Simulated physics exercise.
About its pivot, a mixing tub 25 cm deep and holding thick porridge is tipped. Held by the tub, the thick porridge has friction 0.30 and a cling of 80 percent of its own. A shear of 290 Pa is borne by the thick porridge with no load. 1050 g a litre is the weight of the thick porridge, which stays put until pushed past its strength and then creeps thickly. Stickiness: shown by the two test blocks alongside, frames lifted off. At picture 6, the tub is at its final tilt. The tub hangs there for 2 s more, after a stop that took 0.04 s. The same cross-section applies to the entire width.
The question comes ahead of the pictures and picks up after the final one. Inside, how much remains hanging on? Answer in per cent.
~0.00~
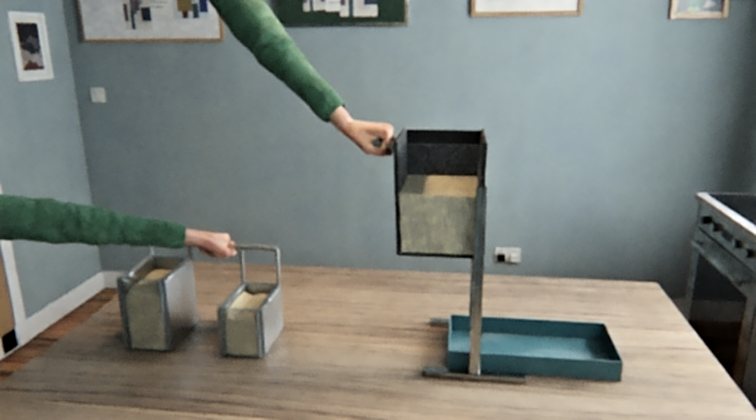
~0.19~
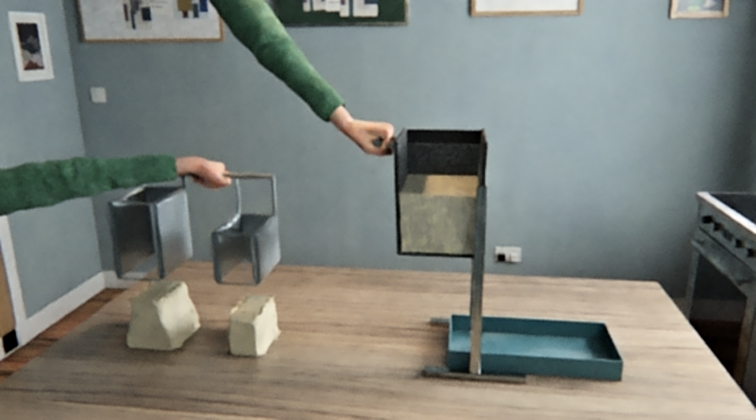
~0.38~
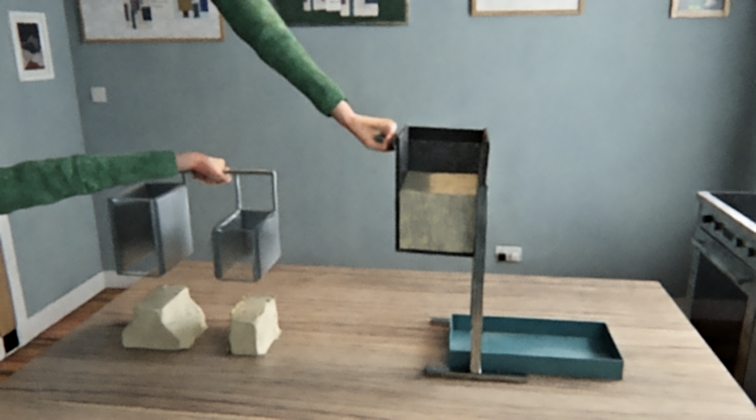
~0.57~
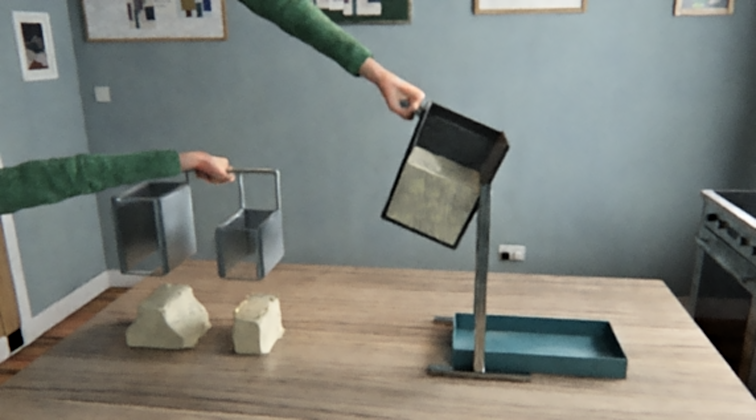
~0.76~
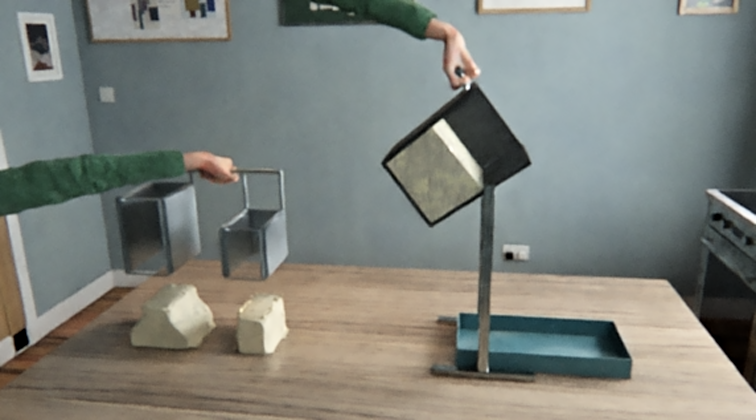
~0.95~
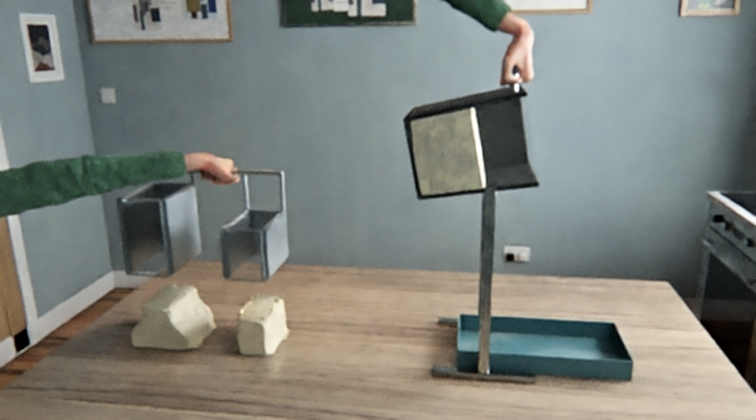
Some 100 percent remains.
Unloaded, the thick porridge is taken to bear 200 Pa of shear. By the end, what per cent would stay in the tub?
It would be close to 100 percent.
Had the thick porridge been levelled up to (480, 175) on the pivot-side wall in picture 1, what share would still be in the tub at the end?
100 %.
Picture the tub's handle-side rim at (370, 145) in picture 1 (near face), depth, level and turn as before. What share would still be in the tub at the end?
Close to 95 per cent would still be in the tub.
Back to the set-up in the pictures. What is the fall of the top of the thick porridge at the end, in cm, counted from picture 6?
Roughly 4 cm.
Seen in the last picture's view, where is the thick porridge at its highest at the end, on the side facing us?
Somewhere near (487, 129) in the last view.
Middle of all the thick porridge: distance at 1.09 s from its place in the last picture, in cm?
Around 1 centimetres.
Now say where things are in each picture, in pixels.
The first picture shows handle-side rim at (397, 143), tilt 0 degrees; crest of the thick porridge at (408, 194); block heights 17 cm, 11 cm (left to right).
The second picture shows handle-side rim at (398, 143), tilt 0 degrees; crest of the thick porridge at (409, 194); block heights 14 cm, 10 cm (left to right).
The third picture shows handle-side rim at (400, 140), tilt 2 degrees; crest of the thick porridge at (407, 191); block heights 12 cm, 10 cm (left to right).
The fourth picture shows handle-side rim at (426, 112), tilt 23 degrees; crest of the thick porridge at (407, 164); block heights 12 cm, 10 cm (left to right).
The fifth picture shows handle-side rim at (478, 91), tilt 53 degrees; crest of the thick porridge at (432, 129); block heights 12 cm, 10 cm (left to right).
The sixth picture shows handle-side rim at (526, 97), tilt 80 degrees; crest of the thick porridge at (467, 111); block heights 12 cm, 10 cm (left to right).
After 1.09 s, the tub is at 80 degrees and holds 100 %.
After 1.26 s, the tub is at 80 degrees and holds 100 %.
After 1.43 s, the tub is at 80 degrees and holds 100 %.
After 1.60 s, the tub is at 80 degrees and holds 100 %.
After 2.95 s, the tub is at 80 degrees and holds 100 %.
